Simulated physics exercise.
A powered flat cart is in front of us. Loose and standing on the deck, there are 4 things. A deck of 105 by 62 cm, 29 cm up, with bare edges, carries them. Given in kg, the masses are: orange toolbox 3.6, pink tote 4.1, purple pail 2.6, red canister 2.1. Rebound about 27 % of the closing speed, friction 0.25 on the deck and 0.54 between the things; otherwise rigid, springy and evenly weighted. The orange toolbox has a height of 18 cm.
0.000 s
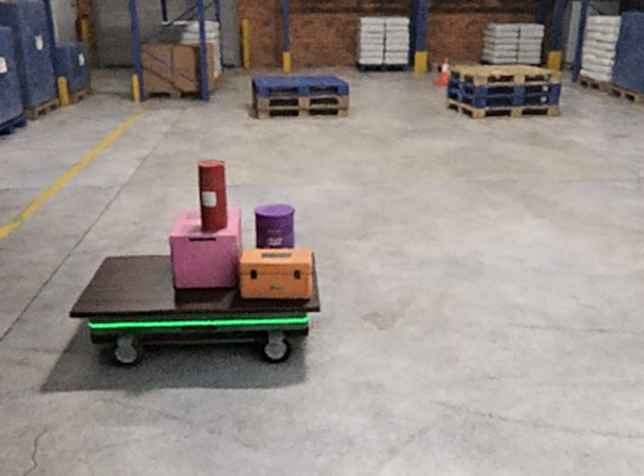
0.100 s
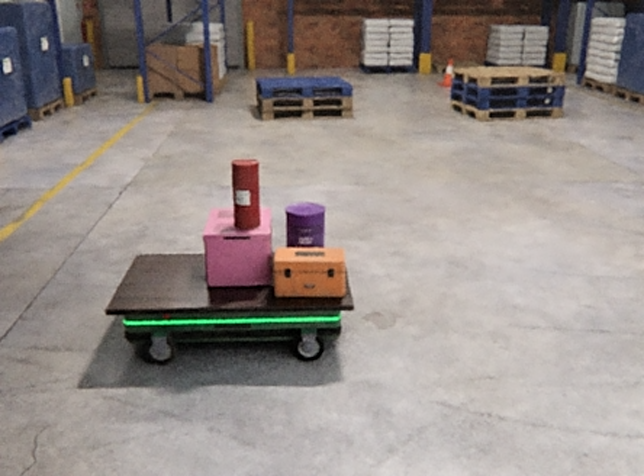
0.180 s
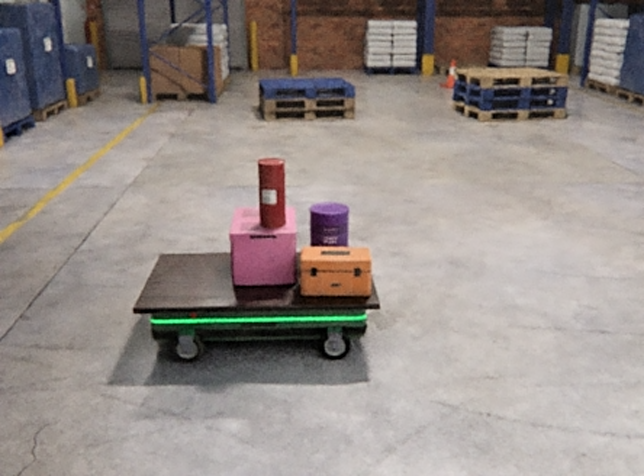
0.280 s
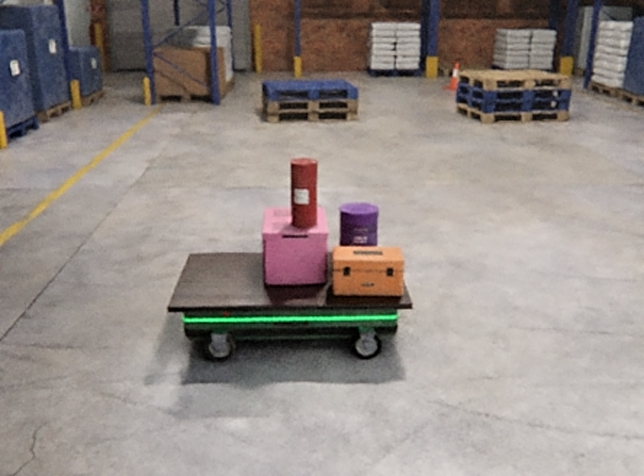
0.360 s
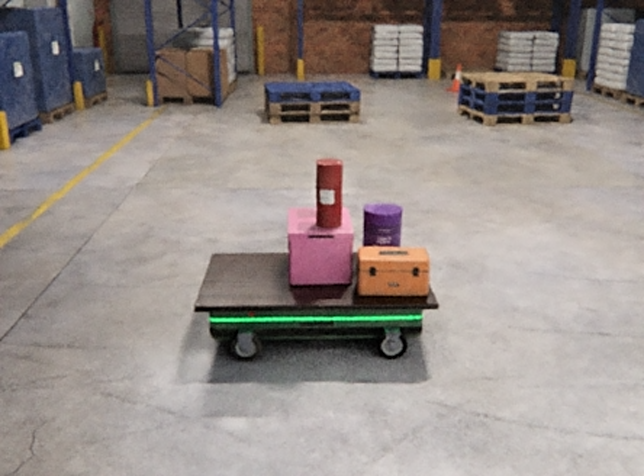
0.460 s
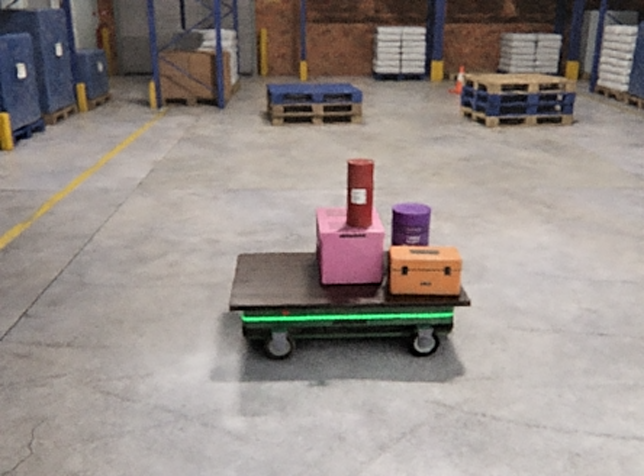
The clip opens on a flat cart at the left of a warehouse floor, carrying a red canister on top of a pink tote, with a purple pail and an orange toolbox beside them. The cart rolls steadily right to around mid-view, its load keeping the same arrangement.
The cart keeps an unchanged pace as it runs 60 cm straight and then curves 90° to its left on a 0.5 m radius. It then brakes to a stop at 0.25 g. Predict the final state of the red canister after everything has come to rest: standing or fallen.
Fallen.
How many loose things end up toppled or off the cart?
The count is 4.
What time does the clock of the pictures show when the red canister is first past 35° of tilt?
Near 1.2 s.
Around 0.66 s, cart 99 cm along, turned 28°; orange toolbox now off the cart; red canister shifted 17 cm near (421, 188); purple pail shifted 31 cm.
Around 0.86 s, cart 129 cm along, turned 62°; purple pail and red canister now off the cart; pink tote shifted 42 cm.
Around 1.16 s, cart 174 cm along, turned 90°; pink tote now off the cart.
Around 1.46 s, cart 205 cm along, turned 90°.
Finally (2.2 s), off the cart and tipped over, purple pail and red canister; off the cart but upright, orange toolbox and pink tote.
